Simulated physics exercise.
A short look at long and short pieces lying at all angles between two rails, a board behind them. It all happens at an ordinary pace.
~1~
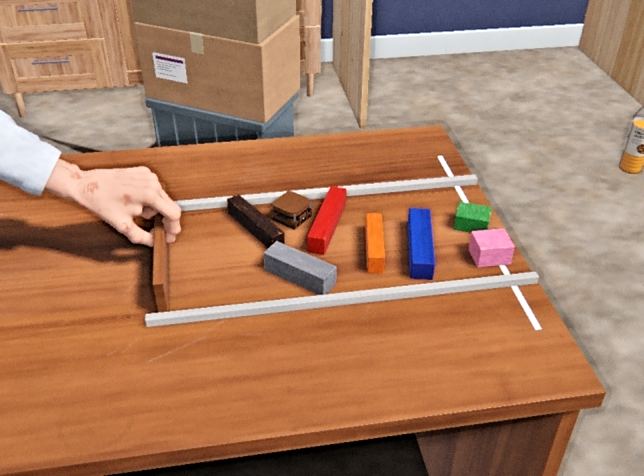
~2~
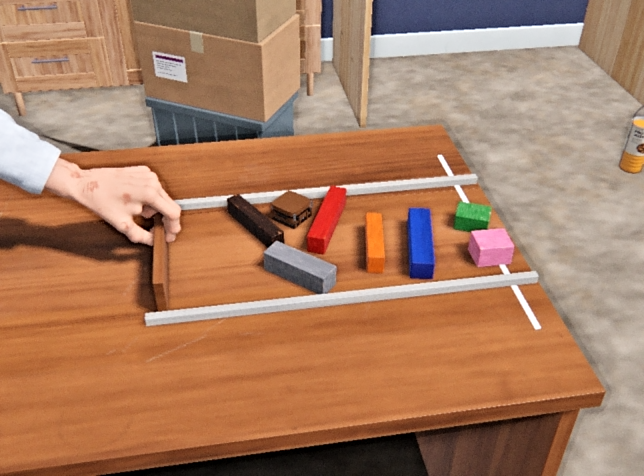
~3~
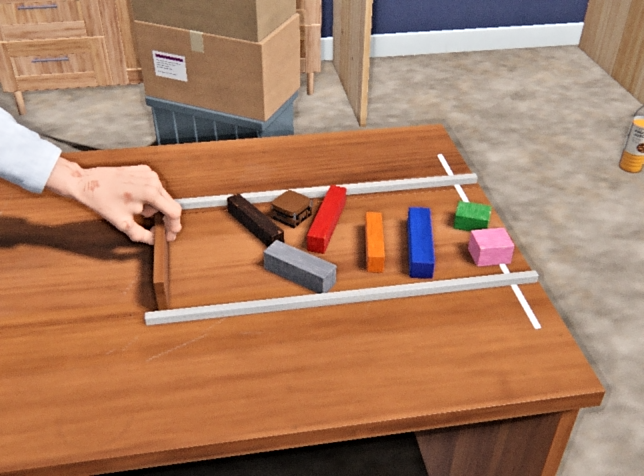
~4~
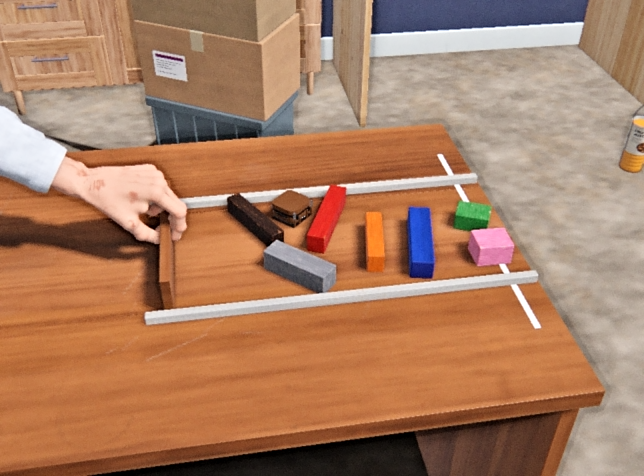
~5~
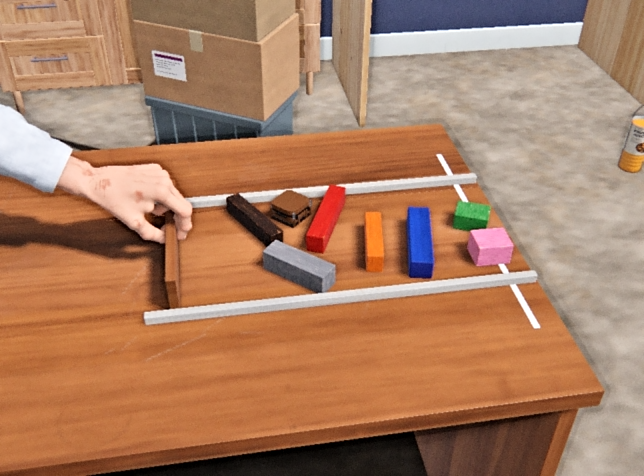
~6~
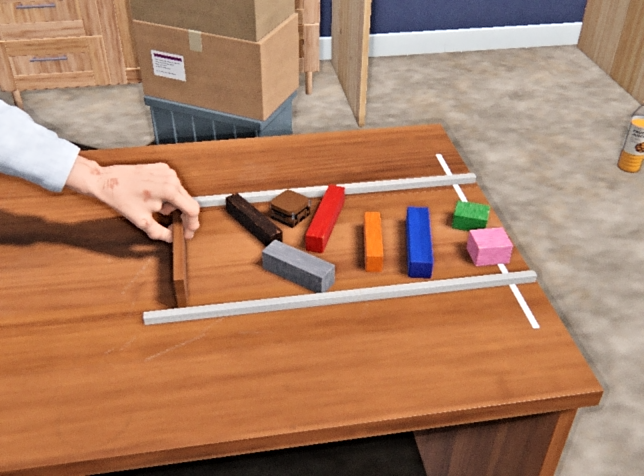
A hand in a pale sleeve holds a small upright brown board at the left end of two whitish rails on a wooden desk, seen from above at an angle in a room with cardboard boxes behind. Between the rails lie black, brown, grey, red, orange and blue pieces, with green and pink blocks near a white strip at right. The hand stays nearly still, then slides the board slightly rightward, while the pieces and view barely change.
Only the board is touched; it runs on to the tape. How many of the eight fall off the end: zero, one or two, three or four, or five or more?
In the end the number that fall off is five or more.
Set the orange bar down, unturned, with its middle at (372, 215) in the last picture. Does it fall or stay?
Then it goes over.
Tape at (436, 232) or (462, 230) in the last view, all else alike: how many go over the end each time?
In that order 2 and 3.
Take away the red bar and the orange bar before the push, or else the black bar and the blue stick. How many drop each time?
4 in the first case, 4 in the second.
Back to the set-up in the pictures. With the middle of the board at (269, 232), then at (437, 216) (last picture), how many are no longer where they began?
3 and 8.
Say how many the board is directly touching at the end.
That makes 2.
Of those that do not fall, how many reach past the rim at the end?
The number is 0.
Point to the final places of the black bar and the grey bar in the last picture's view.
About (476, 201), and the other about (508, 247).
Soon after, none off yet; green block at rest near (471, 217); pink block at rest near (489, 247); blue stick at rest near (419, 241).
Then, none off yet; green block at rest near (471, 217); pink block at rest near (489, 247); blue stick moving near (423, 241).
Further on, one off so far; green block on its side near (521, 263); pink block moved about its own width near (524, 250); blue stick moved about its own width near (494, 239).
By the end, the number that fall off is five or more; fallen, brown case, red bar, orange bar, blue stick, pink block and green block.
